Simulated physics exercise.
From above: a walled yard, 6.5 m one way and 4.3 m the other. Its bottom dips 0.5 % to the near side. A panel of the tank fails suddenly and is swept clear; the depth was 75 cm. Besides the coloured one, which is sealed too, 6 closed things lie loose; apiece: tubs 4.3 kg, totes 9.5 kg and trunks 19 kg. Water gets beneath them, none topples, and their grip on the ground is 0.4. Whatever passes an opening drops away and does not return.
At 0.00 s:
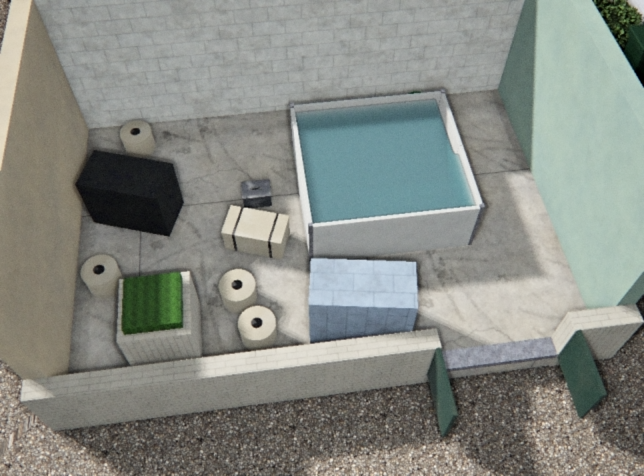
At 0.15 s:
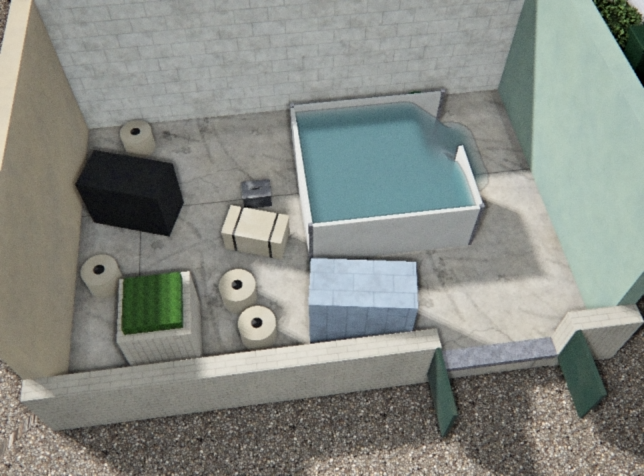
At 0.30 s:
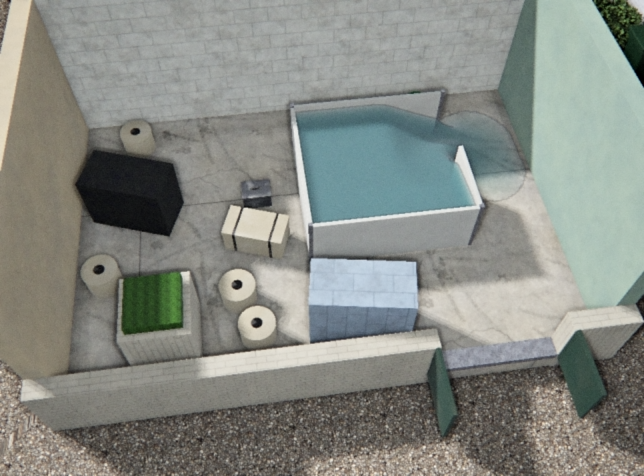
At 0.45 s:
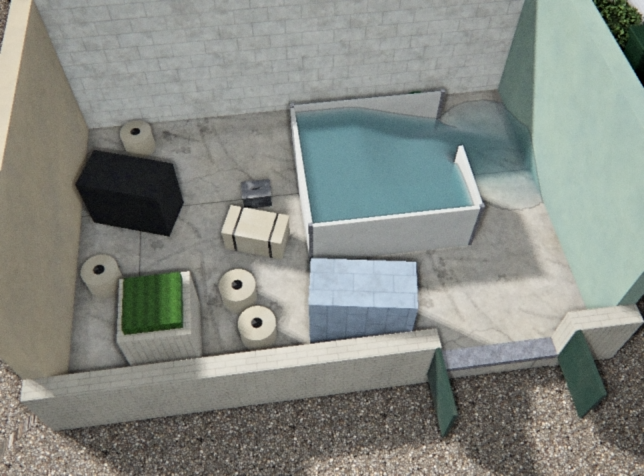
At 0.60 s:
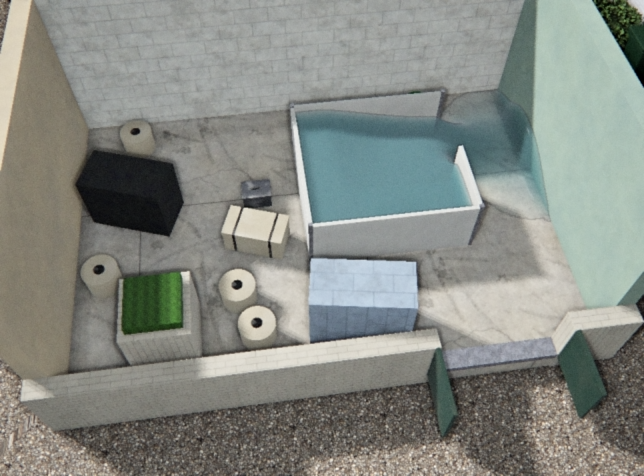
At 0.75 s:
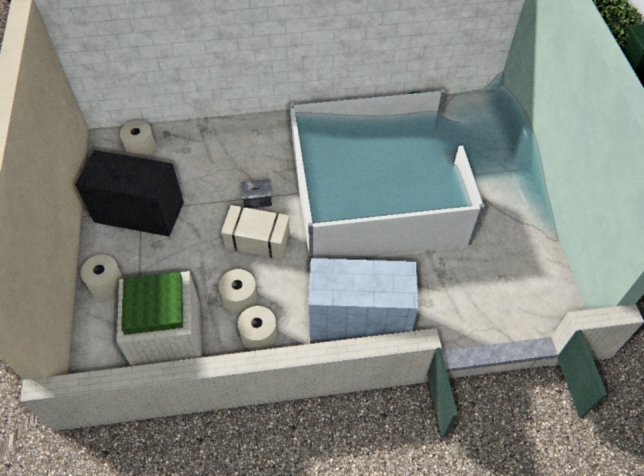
The footage shows a walled yard seen from above, where part of a white-walled tank's right side opens and water pours through the gap, spreading across the paving to the green wall while the loose objects stay still.
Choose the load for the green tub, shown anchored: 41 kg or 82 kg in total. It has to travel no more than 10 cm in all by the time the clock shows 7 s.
I expect that neither load is enough.
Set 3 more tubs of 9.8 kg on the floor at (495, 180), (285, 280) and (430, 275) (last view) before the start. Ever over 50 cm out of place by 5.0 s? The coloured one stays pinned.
In that order: Over, less, less.
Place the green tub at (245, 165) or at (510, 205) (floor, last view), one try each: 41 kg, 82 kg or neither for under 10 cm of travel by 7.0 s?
In that order: The smaller is enough; neither is enough.
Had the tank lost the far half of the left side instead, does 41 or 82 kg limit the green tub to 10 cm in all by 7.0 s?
Then only the larger load is enough.
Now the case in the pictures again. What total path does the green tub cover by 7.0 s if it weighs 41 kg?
About 400 cm.
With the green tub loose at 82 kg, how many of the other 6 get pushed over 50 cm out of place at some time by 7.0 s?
2 of them.
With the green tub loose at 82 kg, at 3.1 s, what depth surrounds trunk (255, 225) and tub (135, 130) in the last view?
Roughly 0 and 4 cm.
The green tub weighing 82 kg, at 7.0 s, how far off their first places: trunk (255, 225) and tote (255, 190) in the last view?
In turn: 0 cm, 0 cm.
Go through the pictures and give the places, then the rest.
In the first picture, the green tub is out of sight; water covers 4.3 m2; 0 of 7 have shifted.
In the second picture, the green tub is out of sight; water covers 5.0 m2; 0 of 7 have shifted.
In the third picture, the green tub is out of sight; water covers 5.9 m2; 0 of 7 have shifted.
In the fourth picture, the green tub is out of sight; water covers 6.6 m2; 0 of 7 have shifted.
In the fifth picture, the green tub is out of sight; 6.8 m2 under water; 0 of 7 have shifted.
In the sixth picture, the green tub is out of sight; 6.9 m2 under water; 0 of 7 have shifted.
After 1.4 s the green tub would be 0 cm from its start with 41 kg and 0 cm from its start with 82 kg; 3 cm of water round it then.
After 3.1 s the green tub would be 251 cm from its start with 41 kg and 92 cm from its start with 82 kg; 18 cm of water round it then.
After 4.9 s the green tub would be 404 cm from its start with 41 kg and 183 cm from its start with 82 kg; 17 cm of water round it then.
After 7.0 s the green tub would be 404 cm from its start with 41 kg and 186 cm from its start with 82 kg; 13 cm of water round it then.
